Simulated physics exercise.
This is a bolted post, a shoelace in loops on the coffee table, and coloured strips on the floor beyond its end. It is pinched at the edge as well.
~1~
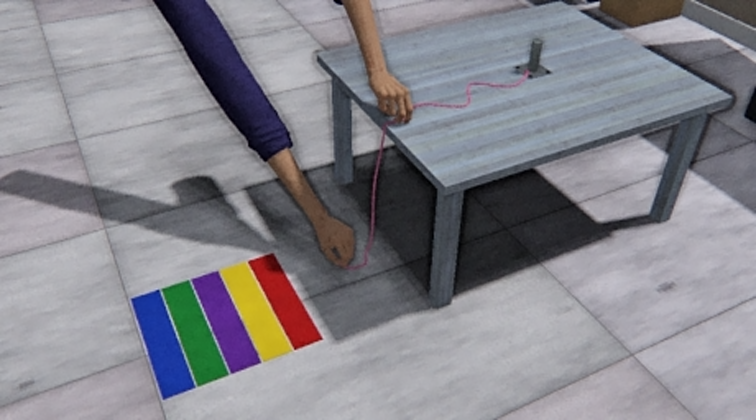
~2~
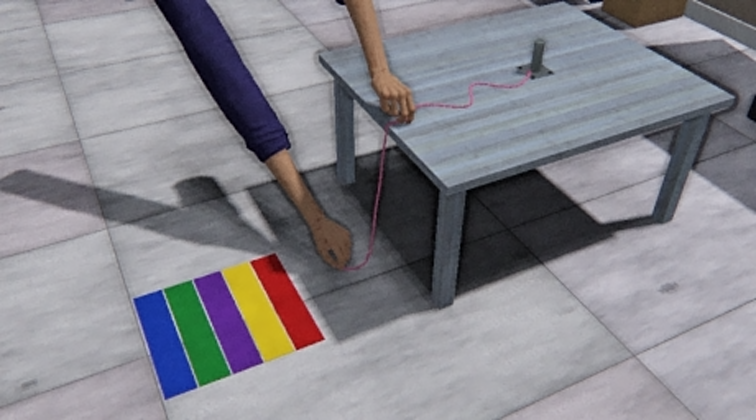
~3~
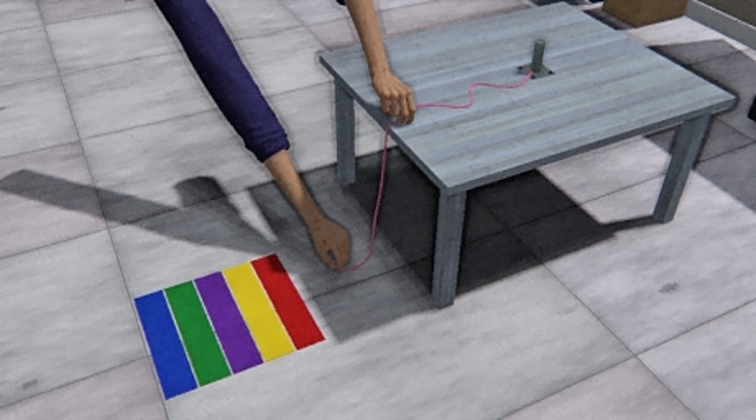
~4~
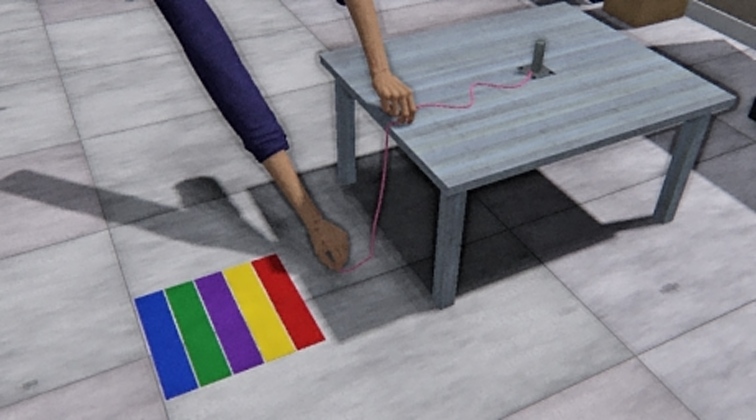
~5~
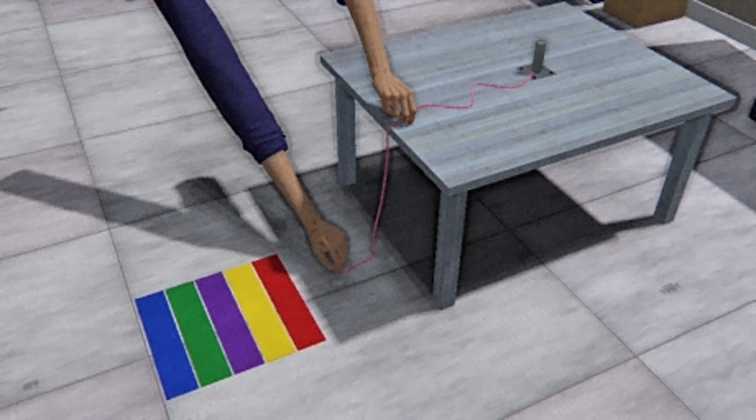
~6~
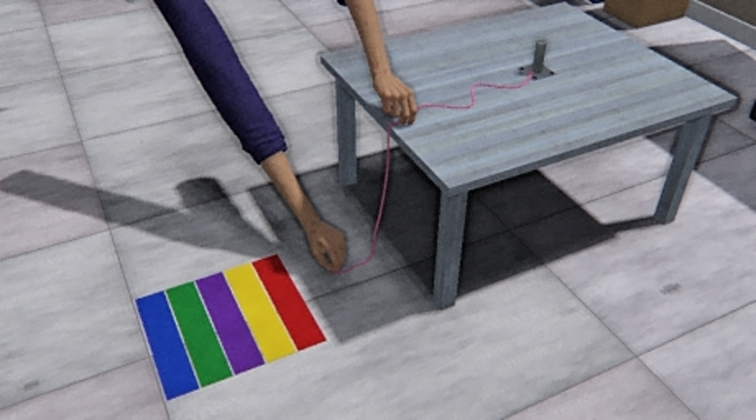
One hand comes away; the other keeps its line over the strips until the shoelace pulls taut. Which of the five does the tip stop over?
Over green.
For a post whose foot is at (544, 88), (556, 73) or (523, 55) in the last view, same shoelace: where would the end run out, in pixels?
The places are (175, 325), (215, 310) and (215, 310).
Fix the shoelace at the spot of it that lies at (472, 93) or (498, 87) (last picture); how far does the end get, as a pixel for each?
Try by try, around (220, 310) and (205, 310).
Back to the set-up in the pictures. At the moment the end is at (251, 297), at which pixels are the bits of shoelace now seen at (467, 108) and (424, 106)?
They go to (432, 107) and to (397, 120).
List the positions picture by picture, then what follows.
In the first picture, end (341, 264); red (299, 327); yellow (269, 338); purple (238, 350); green (206, 362); blue (172, 374).
In the second picture, end (337, 266); shoelace through (519, 85) (470, 93) (422, 105) (385, 139) (378, 197) (371, 251).
In the third picture, end (336, 267).
In the fourth picture, end (335, 267); shoelace through (520, 85) (471, 94) (423, 105) (387, 140) (381, 197) (372, 250).
In the fifth picture, end (334, 268).
In the sixth picture, end (332, 269); shoelace through (521, 86) (472, 94) (424, 106) (388, 140) (383, 197) (374, 250).
Soon after, end near (251, 297); over yellow.
Then, end near (216, 309); over purple.
At full stretch, end near (195, 316); over green. The end stops over the green strip.
